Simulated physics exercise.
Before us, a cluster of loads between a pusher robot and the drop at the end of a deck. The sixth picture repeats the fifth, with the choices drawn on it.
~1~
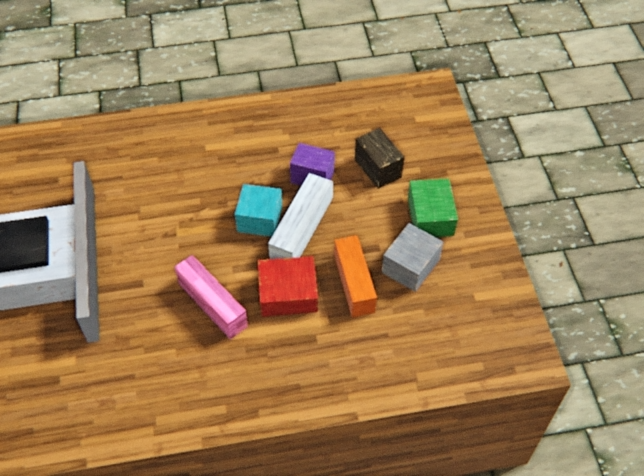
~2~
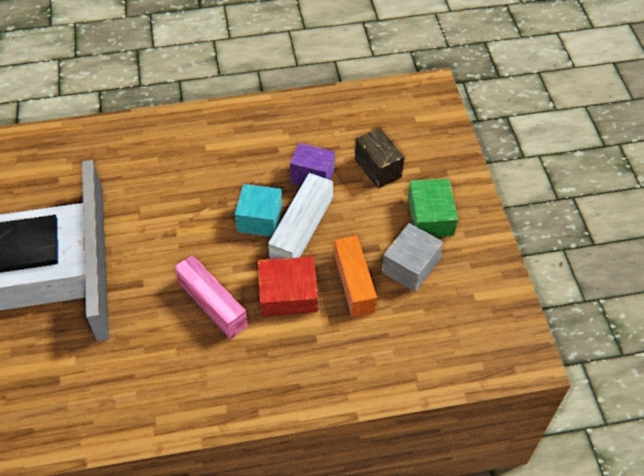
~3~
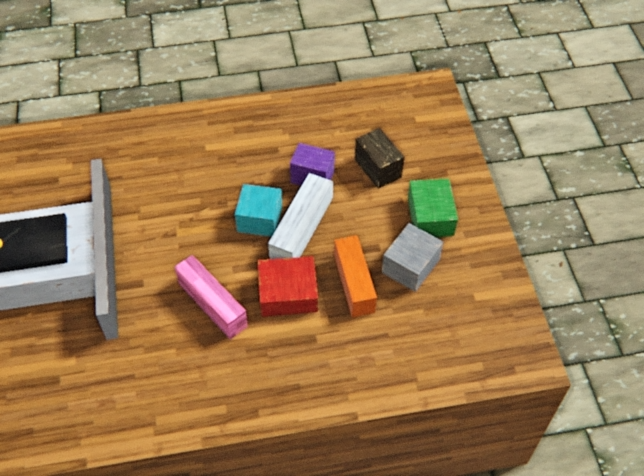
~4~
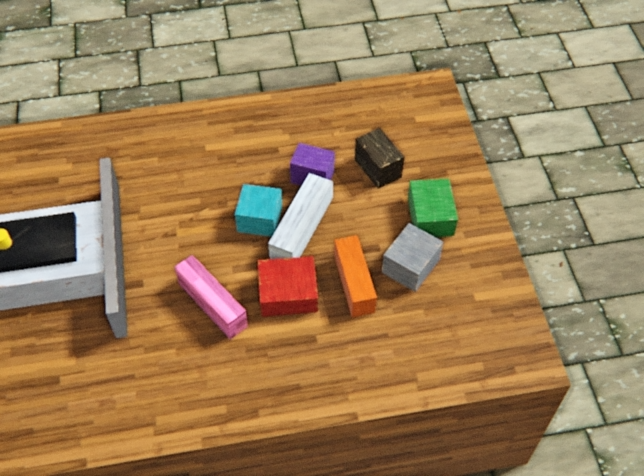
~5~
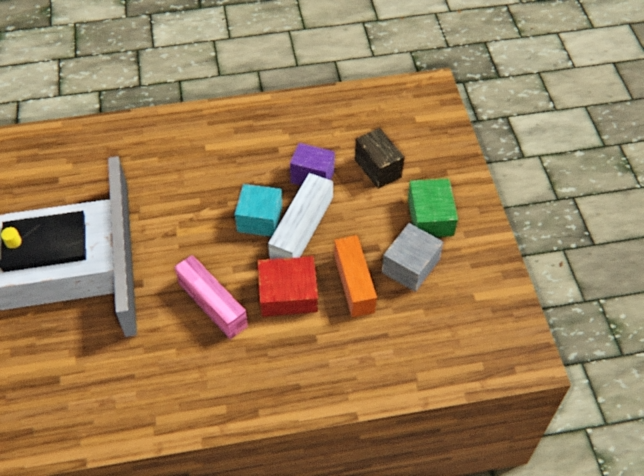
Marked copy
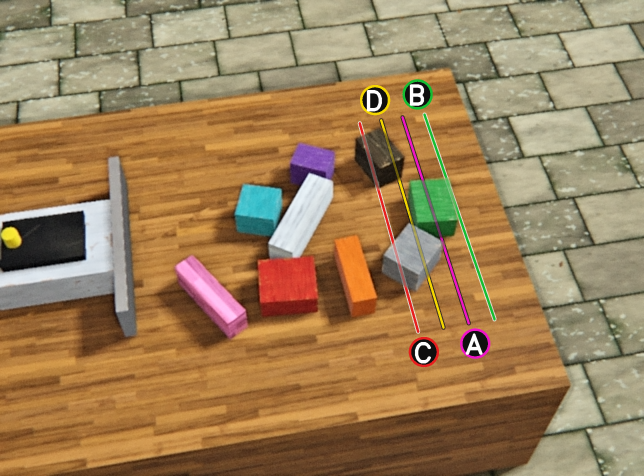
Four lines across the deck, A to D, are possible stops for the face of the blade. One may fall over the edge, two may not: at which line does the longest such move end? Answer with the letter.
No farther than D.
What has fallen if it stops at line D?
The grey crate.
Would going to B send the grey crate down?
Yes.
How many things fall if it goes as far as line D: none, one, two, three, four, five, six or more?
In all, one.
On the marked copy, A at (433, 212); B at (457, 208); C at (386, 218); D at (410, 215).
Taking D. A third of the way, robot (159, 223); pink stick (252, 290); green crate (432, 209).
Two thirds of the way, robot (265, 208); grey crate (468, 249); orange bar (435, 265).
When it is over, robot (346, 196); grey crate over the edge; orange bar (514, 253); one fallen.
As for the rest, A drops three; B drops five; C is within the limit but short.
